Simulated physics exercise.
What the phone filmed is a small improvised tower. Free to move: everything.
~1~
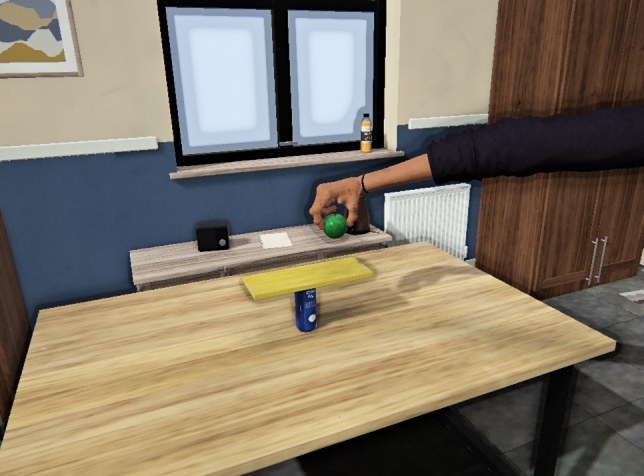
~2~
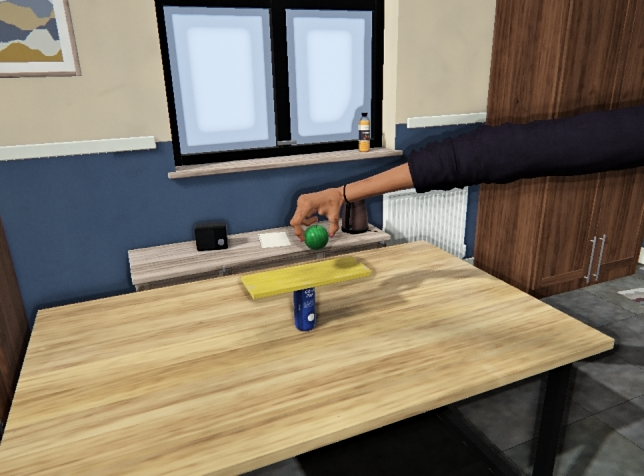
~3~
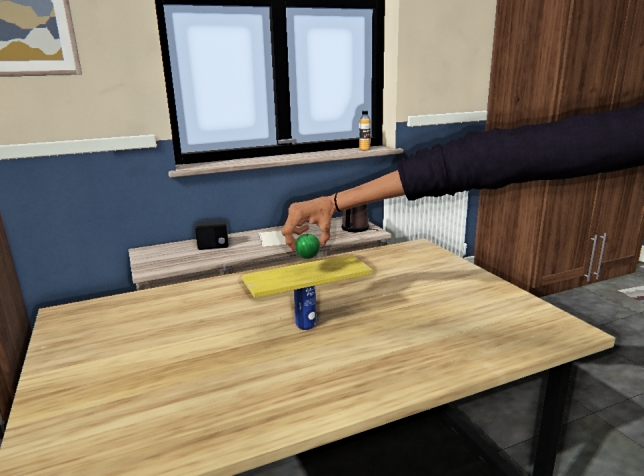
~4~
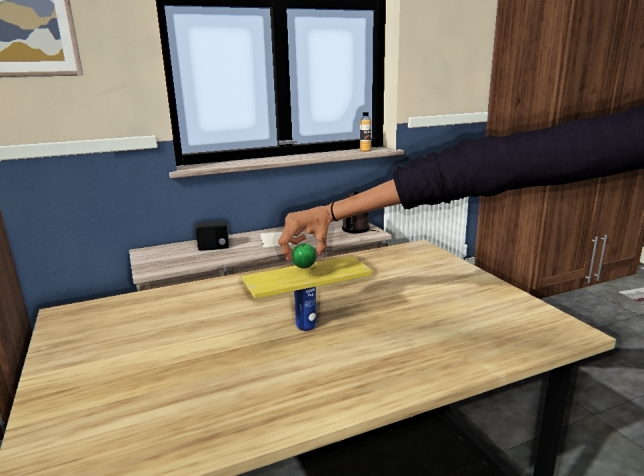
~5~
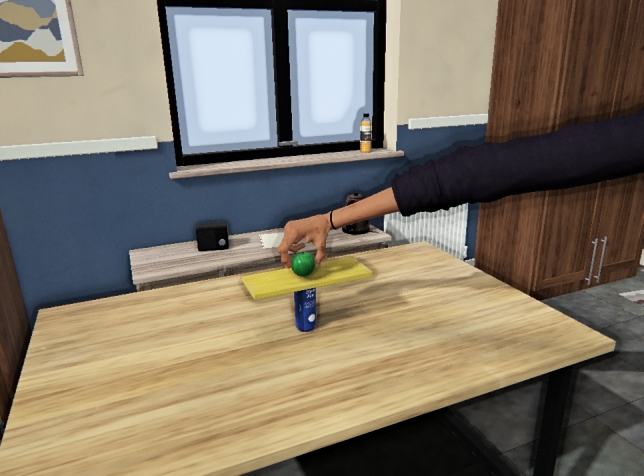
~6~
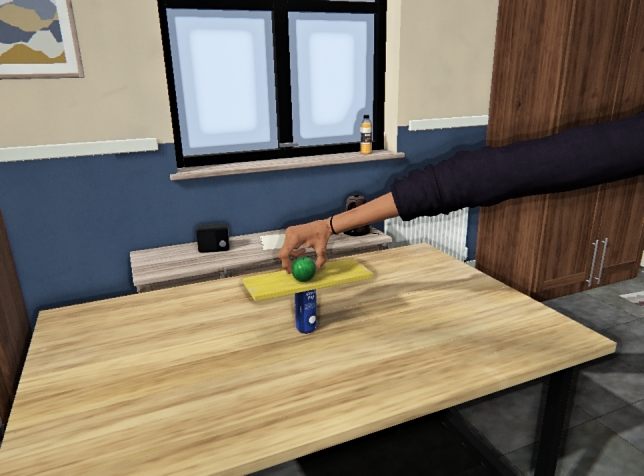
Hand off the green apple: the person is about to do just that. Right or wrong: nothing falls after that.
Right.
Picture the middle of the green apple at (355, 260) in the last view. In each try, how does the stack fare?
After that, it tumbles down.
Then, 0.20 s on from there, no change.
Then, 0.50 s on from there, green apple resting near (304, 270).
In the end, all 3 unmoved. At the end, from the last picture's camera, green apple near (304, 270). The stack stays up.
